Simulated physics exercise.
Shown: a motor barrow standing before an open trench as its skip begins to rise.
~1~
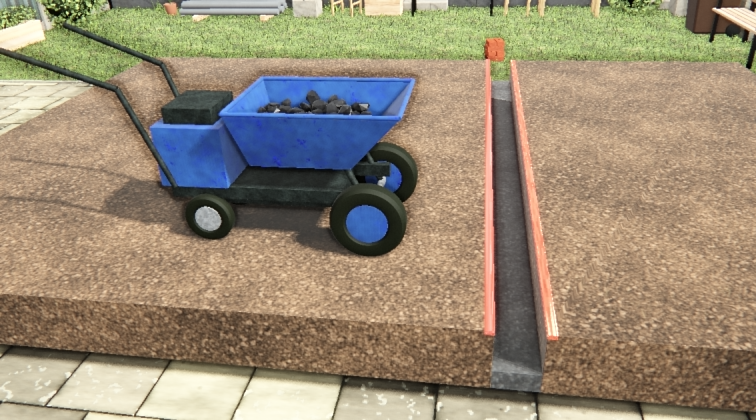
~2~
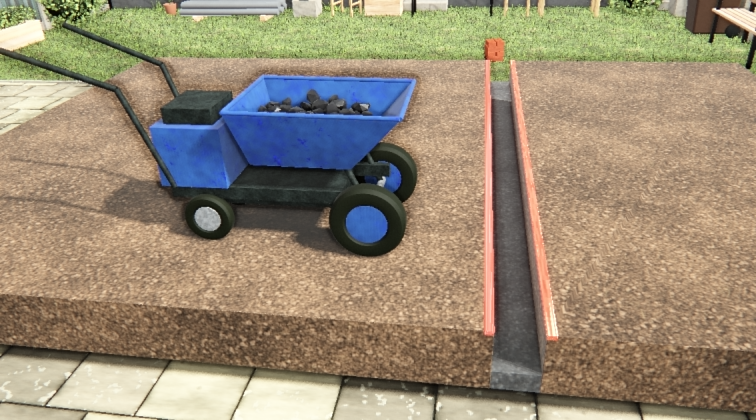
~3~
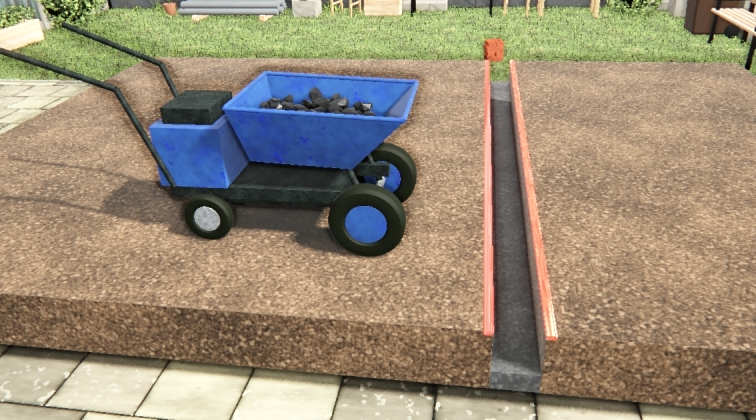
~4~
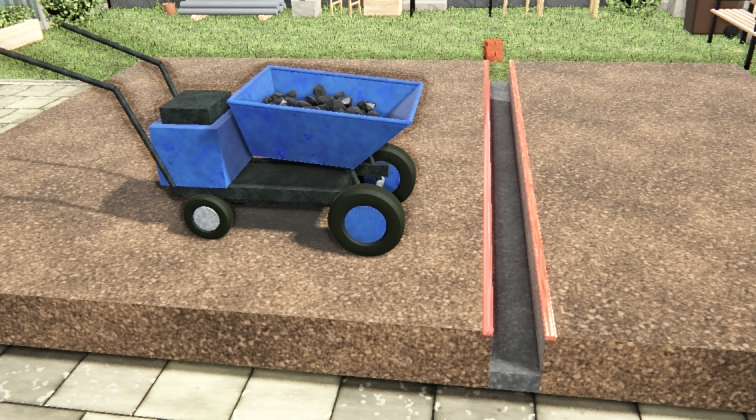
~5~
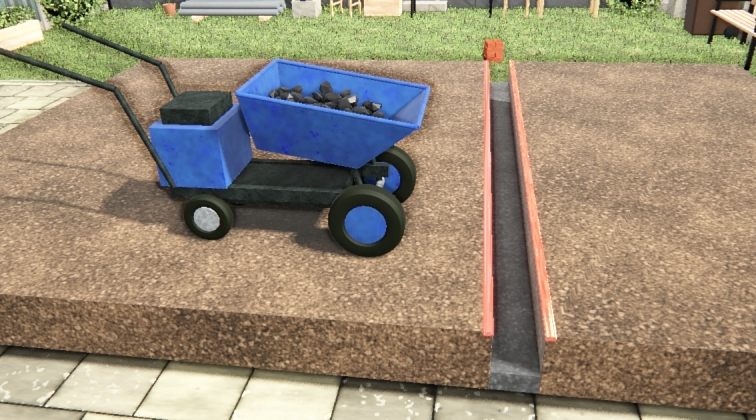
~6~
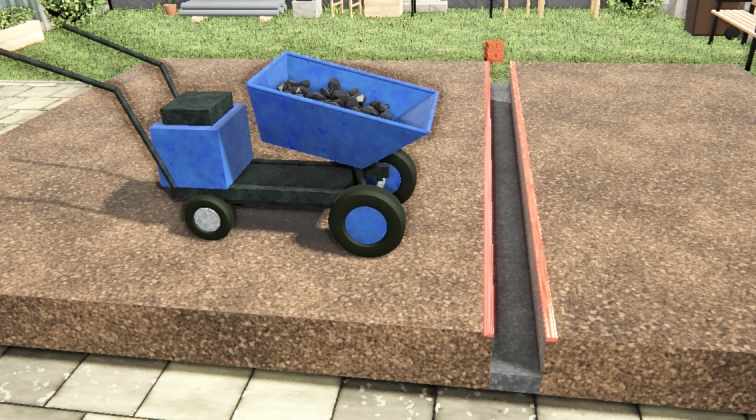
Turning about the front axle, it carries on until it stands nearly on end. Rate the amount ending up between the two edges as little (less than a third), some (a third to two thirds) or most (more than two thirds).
Most.
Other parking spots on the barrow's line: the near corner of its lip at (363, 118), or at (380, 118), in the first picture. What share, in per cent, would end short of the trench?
First position: Some 30 percent; second position: Some 10 percent.
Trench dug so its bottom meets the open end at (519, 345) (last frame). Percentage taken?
Something like 60 %.
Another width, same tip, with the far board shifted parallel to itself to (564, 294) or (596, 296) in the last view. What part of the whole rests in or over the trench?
About 100 and 100 per cent.
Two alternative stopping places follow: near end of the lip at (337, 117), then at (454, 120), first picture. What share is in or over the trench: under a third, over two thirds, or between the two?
Log - stop 1: The middle third. Stop 2: Under a third.
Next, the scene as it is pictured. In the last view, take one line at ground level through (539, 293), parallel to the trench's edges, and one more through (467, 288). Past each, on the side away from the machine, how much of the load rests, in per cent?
That's 10 per cent for the first and 100 per cent for the second.
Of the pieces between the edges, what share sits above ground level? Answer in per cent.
I'd put it near 10 in a hundred.
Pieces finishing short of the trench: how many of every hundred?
Near 5 %.
Soon after the last picture, skip tipped steeply; all in the skip.
A little later, skip tipped right over; most in the skip; a stray few short of the trench; a small part in or heaped over the trench; a stray few falling.
Later still, skip tipped right over; a stray few in the skip; a stray few short of the trench; most in or heaped over the trench; a small part beyond it.
By the end, skip tipped right over; a stray few short of the trench; most in or heaped over the trench; a small part beyond it.
